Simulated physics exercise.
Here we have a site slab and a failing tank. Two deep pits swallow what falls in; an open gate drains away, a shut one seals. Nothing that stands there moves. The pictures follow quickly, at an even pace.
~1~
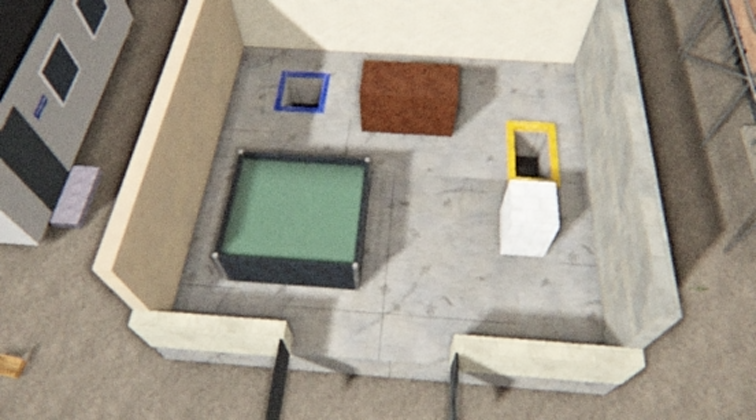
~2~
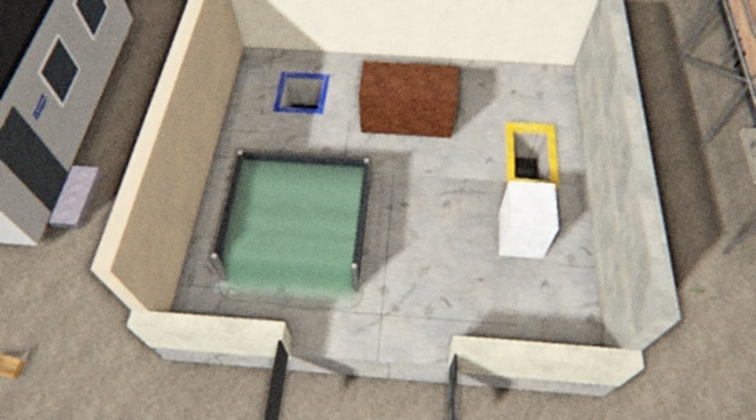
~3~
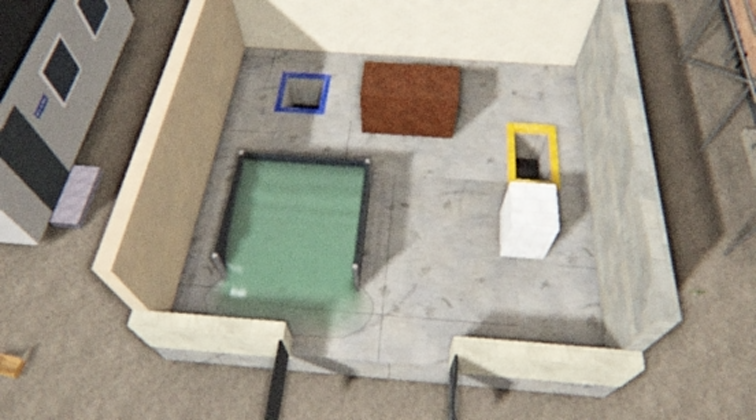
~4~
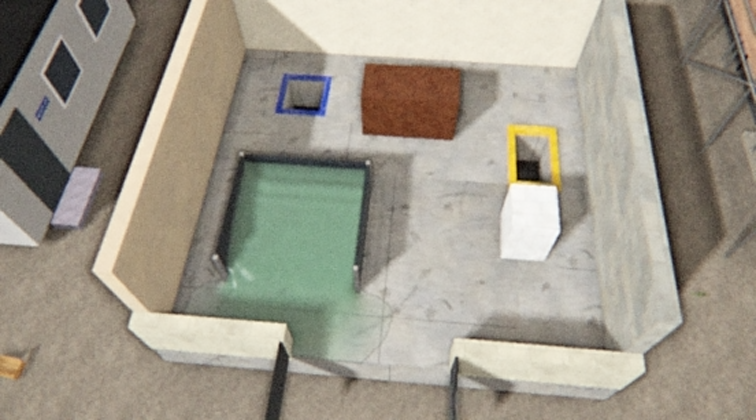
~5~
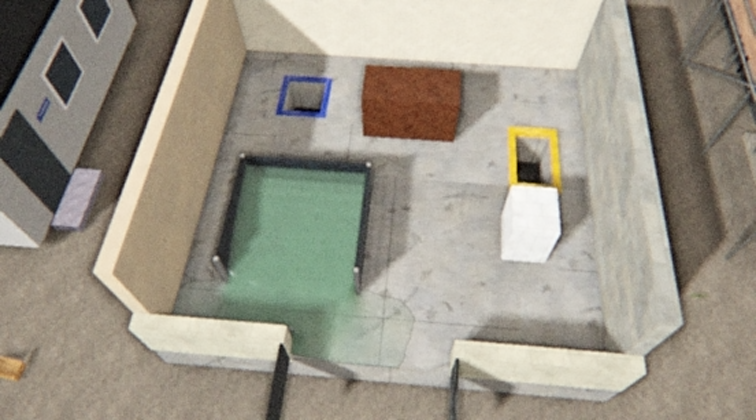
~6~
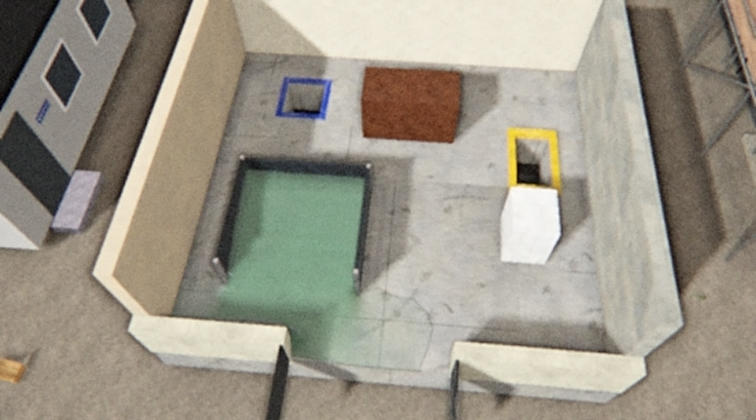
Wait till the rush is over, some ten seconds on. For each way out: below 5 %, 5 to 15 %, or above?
In the end: The gate takes above 15 %; the blue pit takes from 5 to 15 %; the yellow pit takes not even 5 %.
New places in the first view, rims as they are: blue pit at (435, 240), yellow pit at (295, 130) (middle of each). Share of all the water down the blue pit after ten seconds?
Parts in a hundred: Blue 0.
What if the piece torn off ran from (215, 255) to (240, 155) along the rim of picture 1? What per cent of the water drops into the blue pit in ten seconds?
Roughly, in per cent: Blue 20.
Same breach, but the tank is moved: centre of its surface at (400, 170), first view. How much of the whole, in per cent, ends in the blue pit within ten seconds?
Parts in a hundred: Blue 2.
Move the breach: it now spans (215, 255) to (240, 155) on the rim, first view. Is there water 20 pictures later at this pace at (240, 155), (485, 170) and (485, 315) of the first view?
In turn: Flooded, no water, under water.
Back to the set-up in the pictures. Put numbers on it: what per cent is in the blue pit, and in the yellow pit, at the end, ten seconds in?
Near 8 and 0 in a hundred.
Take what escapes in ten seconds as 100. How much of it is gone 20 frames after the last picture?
About 65 per cent.
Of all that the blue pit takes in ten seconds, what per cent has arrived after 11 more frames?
Some 0 per cent.
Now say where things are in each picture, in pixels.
The first frame shows the tank at (295, 209) is whole and still.
In the second frame, water pours out at (290, 277) and has run to (223, 282).
In the third frame, the front is at (212, 302), out from the gap at (291, 277).
In the fourth frame, the front is at a hidden place, out from the gap at (292, 280).
In the fifth frame, water pours out at (292, 282) and has run to a hidden place.
In the sixth frame, water pours out at (292, 283) and has run to a hidden place.
A moment on, water covers 15 % of the floor; the gate 16 %, the blue pit 0 %, the yellow pit 0 %.
Next, water covers 25 % of the floor; the gate 29 %, the blue pit 0 %, the yellow pit 0 %.
Then, water covers 35 % of the floor; the gate 39 %, the blue pit 2 %, the yellow pit 0 %.
Later, water covers 60 % of the floor; the gate 47 %, the blue pit 5 %, the yellow pit 0 %.
In the end, water covers 70 % of the floor; the gate 54 %, the blue pit 9 %, the yellow pit 0 %.
